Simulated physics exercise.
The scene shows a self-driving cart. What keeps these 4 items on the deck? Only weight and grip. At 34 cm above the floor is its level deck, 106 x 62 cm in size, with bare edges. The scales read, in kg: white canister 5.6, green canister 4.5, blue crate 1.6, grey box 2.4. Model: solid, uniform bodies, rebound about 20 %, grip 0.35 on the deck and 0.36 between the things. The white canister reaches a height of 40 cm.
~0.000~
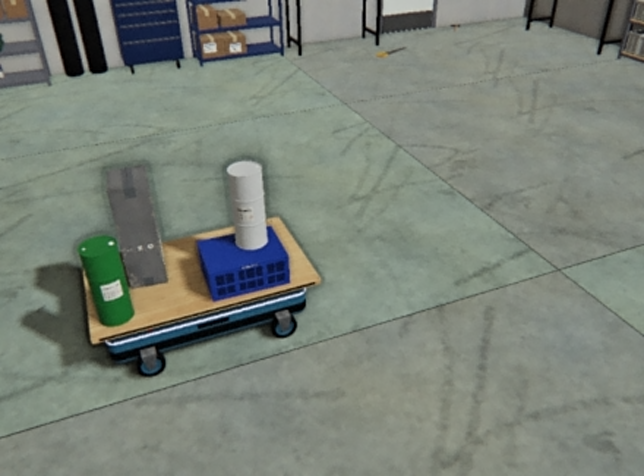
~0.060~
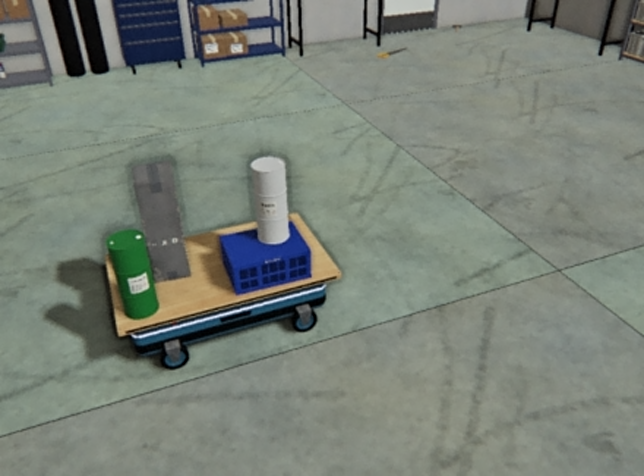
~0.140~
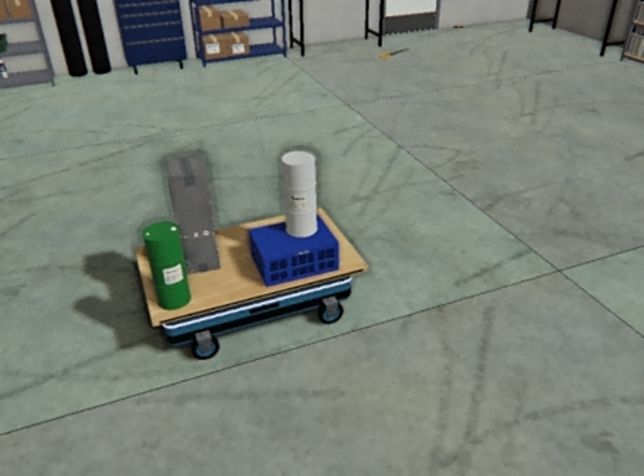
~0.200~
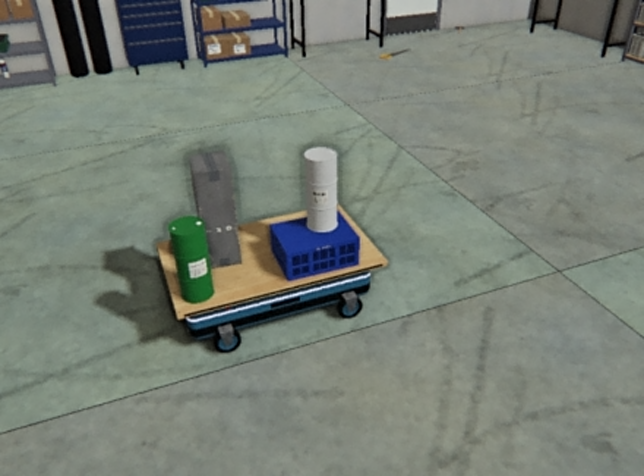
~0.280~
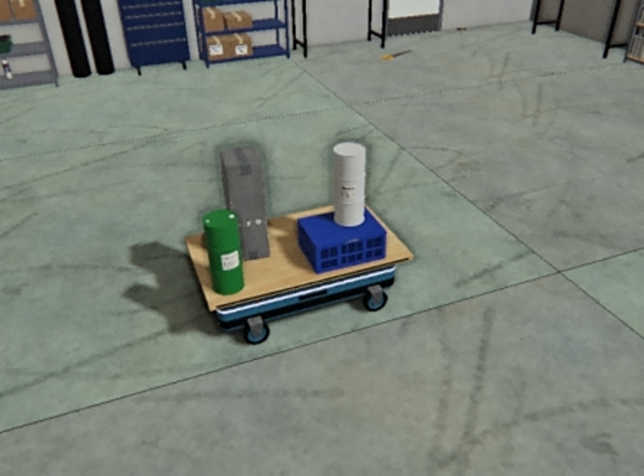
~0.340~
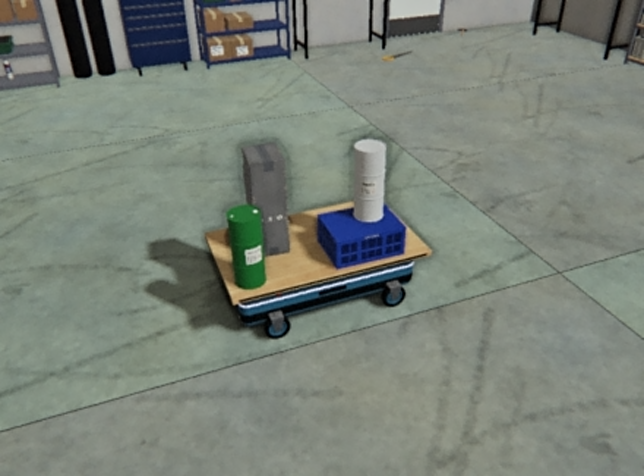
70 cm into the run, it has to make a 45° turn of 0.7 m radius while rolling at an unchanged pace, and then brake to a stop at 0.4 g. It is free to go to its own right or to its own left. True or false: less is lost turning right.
True.
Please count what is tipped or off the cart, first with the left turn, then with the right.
Going left: 4; going right: 3.
Turning left. At 0.64 s, cart 122 cm along, turned 30°; white canister and blue crate now off the cart; green canister moved 5 cm near (370, 218); grey box moved 4 cm.
After 0.94 s, cart 176 cm along, turned 45°; green canister now off the cart; grey box moved 9 cm.
After 1.34 s, cart 201 cm along, turned 45°, stopped; grey box 19° off upright.
In the end (2.2 s), off the cart, white canister, green canister and blue crate; toppled on the deck, grey box. At the end, from the last picture's camera, green canister near (521, 239).
Turning right instead, white canister, blue crate and grey box tipped over or off the cart, 3 of 4 in all.
